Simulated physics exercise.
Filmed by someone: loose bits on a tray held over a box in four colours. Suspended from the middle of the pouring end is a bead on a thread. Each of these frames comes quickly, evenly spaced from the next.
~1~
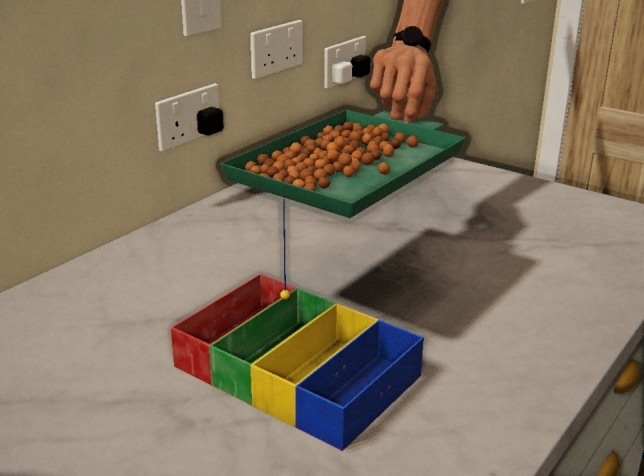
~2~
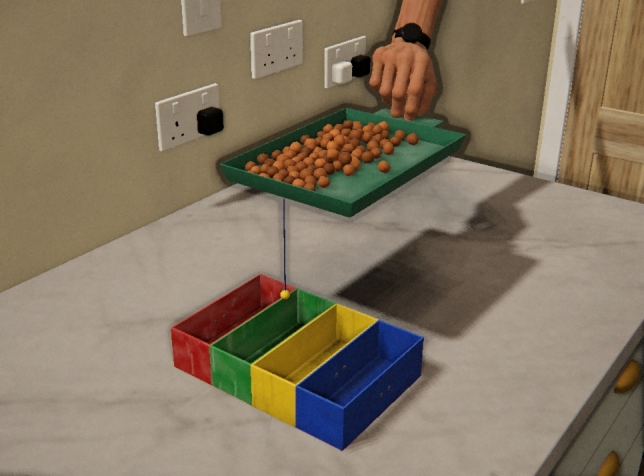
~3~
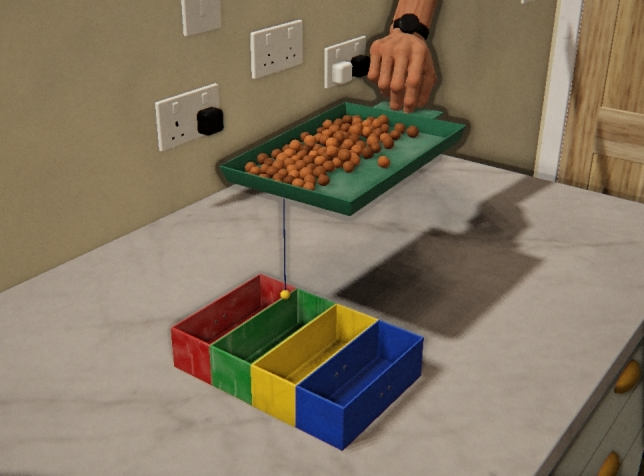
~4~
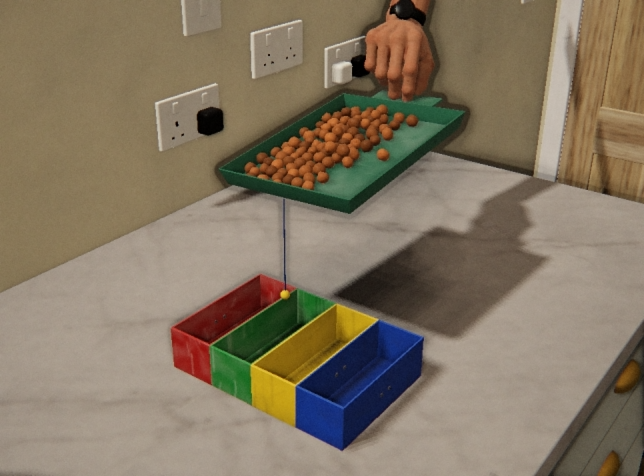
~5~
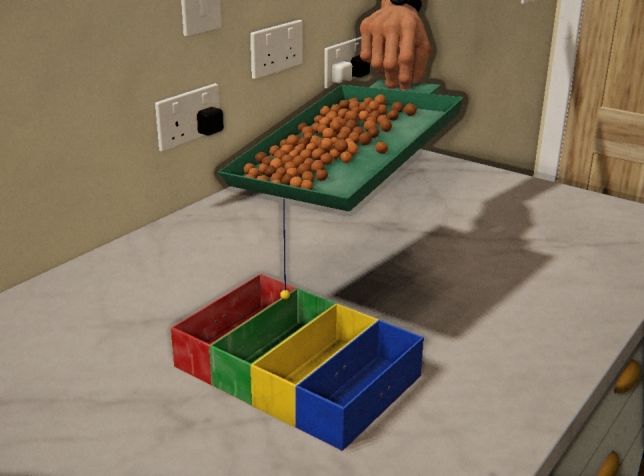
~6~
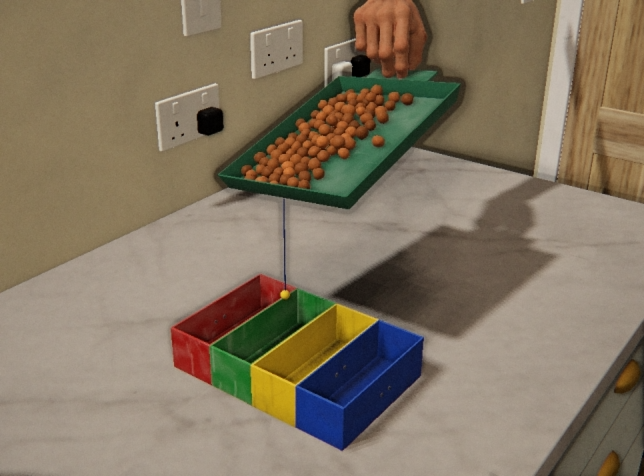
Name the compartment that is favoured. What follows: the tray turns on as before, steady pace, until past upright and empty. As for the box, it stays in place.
Red.
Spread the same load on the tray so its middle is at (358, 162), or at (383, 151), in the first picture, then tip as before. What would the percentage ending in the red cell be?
It would be roughly 40 per cent for the first and roughly 40 per cent for the second.
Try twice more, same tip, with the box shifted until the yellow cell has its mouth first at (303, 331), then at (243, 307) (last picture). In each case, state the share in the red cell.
You'd get 50 in a hundred first and 0 in a hundred after that.
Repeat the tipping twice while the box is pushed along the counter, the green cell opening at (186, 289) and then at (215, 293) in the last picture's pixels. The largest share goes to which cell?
Try one: The yellow cell; try two: The green one.
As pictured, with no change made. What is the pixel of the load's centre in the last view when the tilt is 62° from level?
The load is centred about (273, 136).
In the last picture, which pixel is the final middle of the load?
Near pixel (179, 336).
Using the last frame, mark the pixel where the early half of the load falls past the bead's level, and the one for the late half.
Near (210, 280) and later near (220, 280).
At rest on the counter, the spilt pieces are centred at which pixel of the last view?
My estimate puts the centre near (145, 328).
Soon, tray tipped steeply; nearly all on the tray; a stray few falling or outside the box.
A while on, tray tipped past a quarter turn; a small part on the tray; about a quarter in the red cell; a stray few in the green cell; about two thirds falling or outside the box.
Towards the end, tray tipped past a quarter turn; about a third in the red cell; a small part in the green cell; about two thirds falling or outside the box.
Finally, tray tipped past a quarter turn; about a third in the red cell; a small part in the green cell; none in the blue cell; none in the yellow cell; about two thirds outside the box.
